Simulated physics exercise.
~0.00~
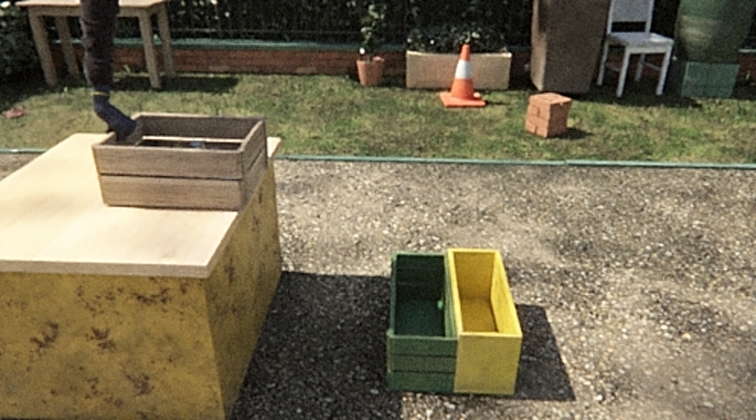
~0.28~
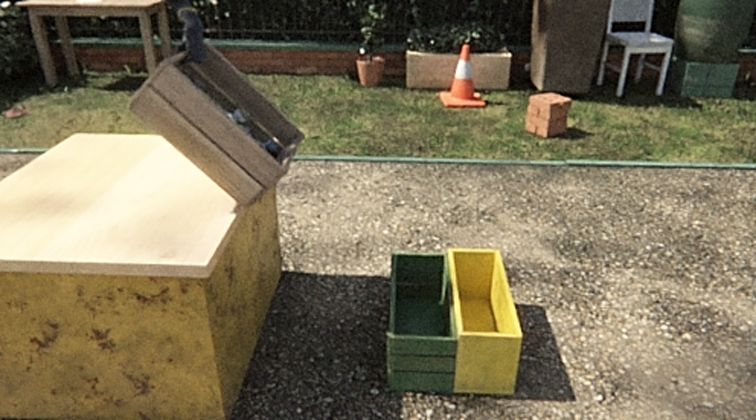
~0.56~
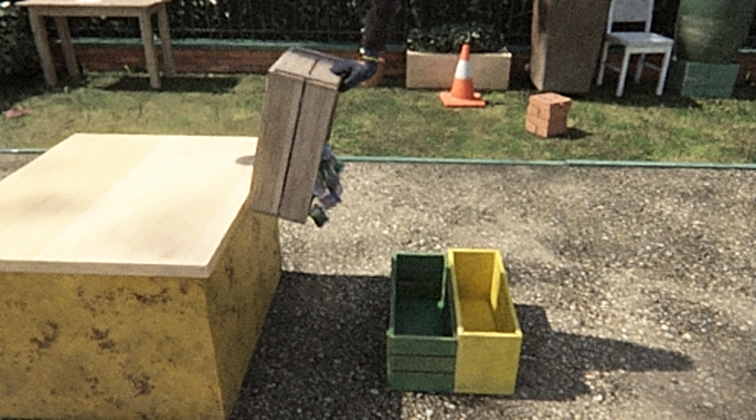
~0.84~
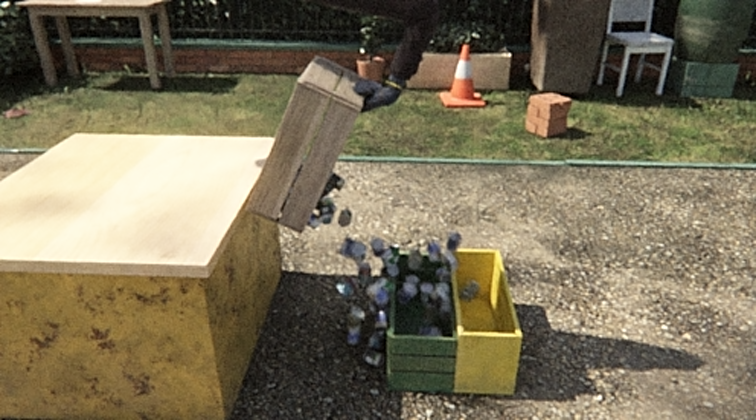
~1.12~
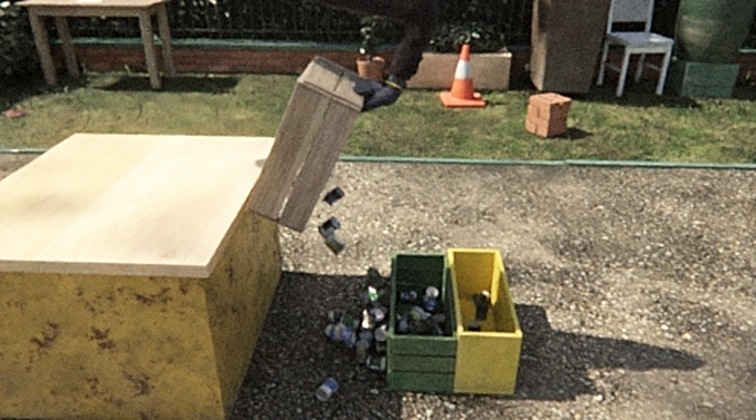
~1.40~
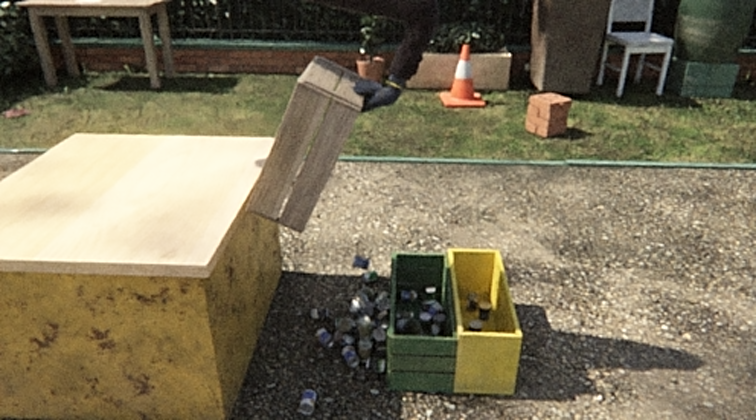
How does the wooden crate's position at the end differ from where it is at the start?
At the start the crate sits upright on top of the bench, near its far right corner. By the end it is farther right, held steeply tipped over the bench's right edge with its open side facing down.
